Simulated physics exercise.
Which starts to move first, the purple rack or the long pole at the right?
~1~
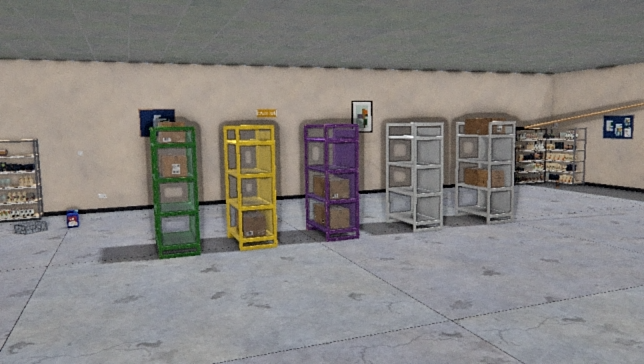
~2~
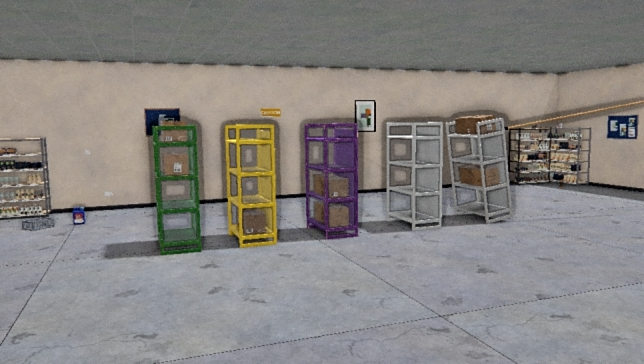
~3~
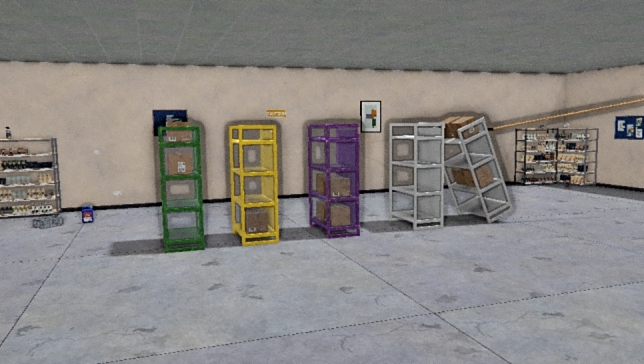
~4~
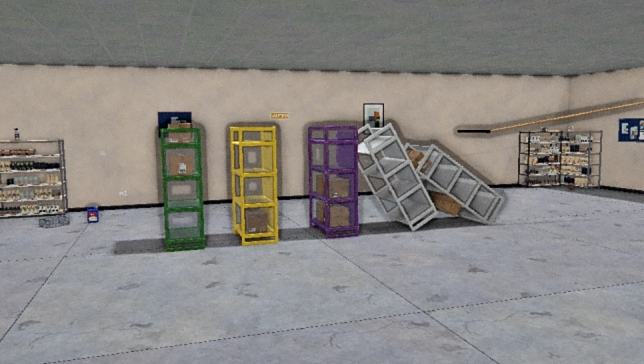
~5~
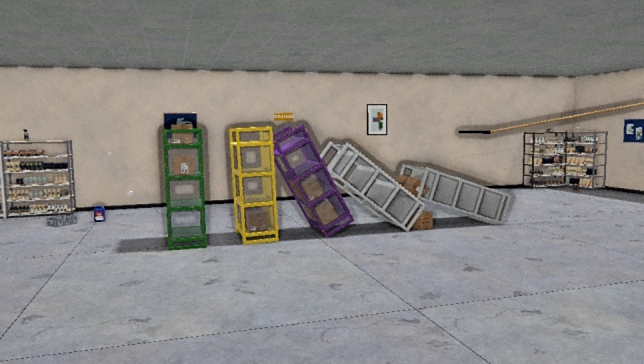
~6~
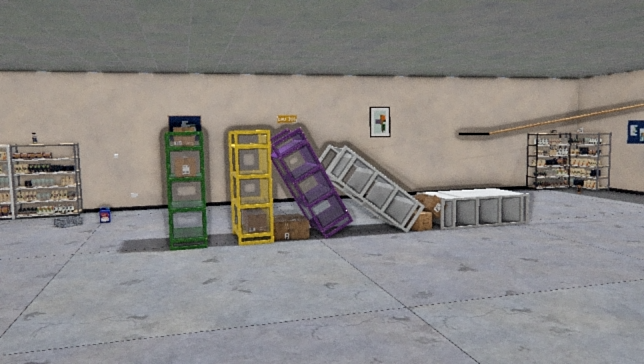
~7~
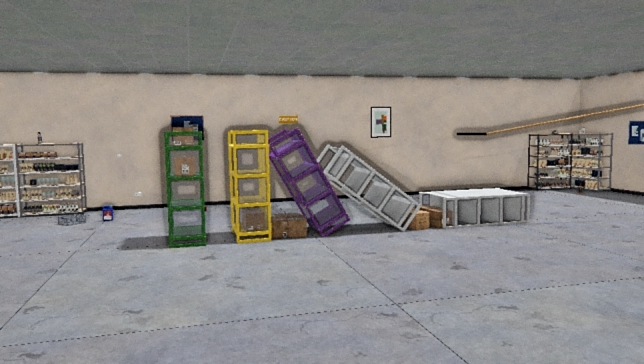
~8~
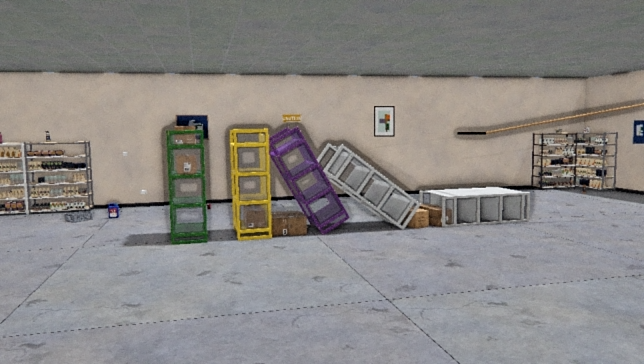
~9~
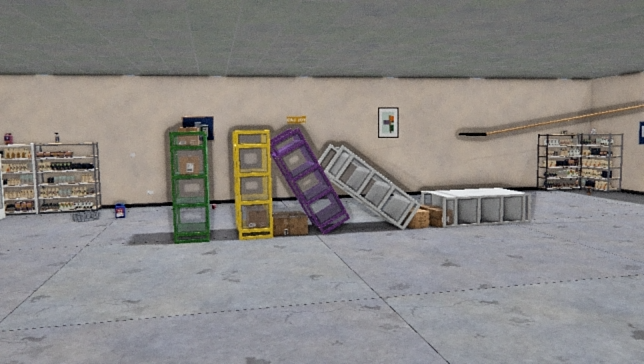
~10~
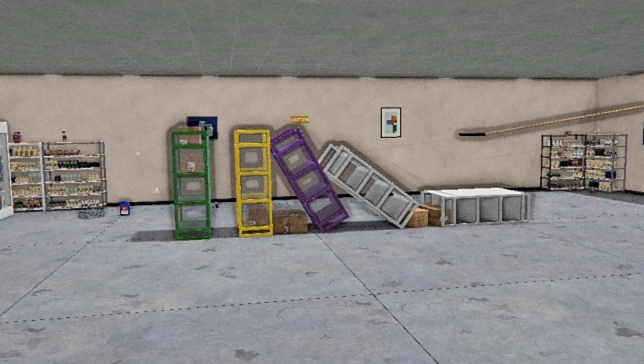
The long pole starts to move first. The purple rack only begins to tilt later, once the pale rack beside it topples against it.
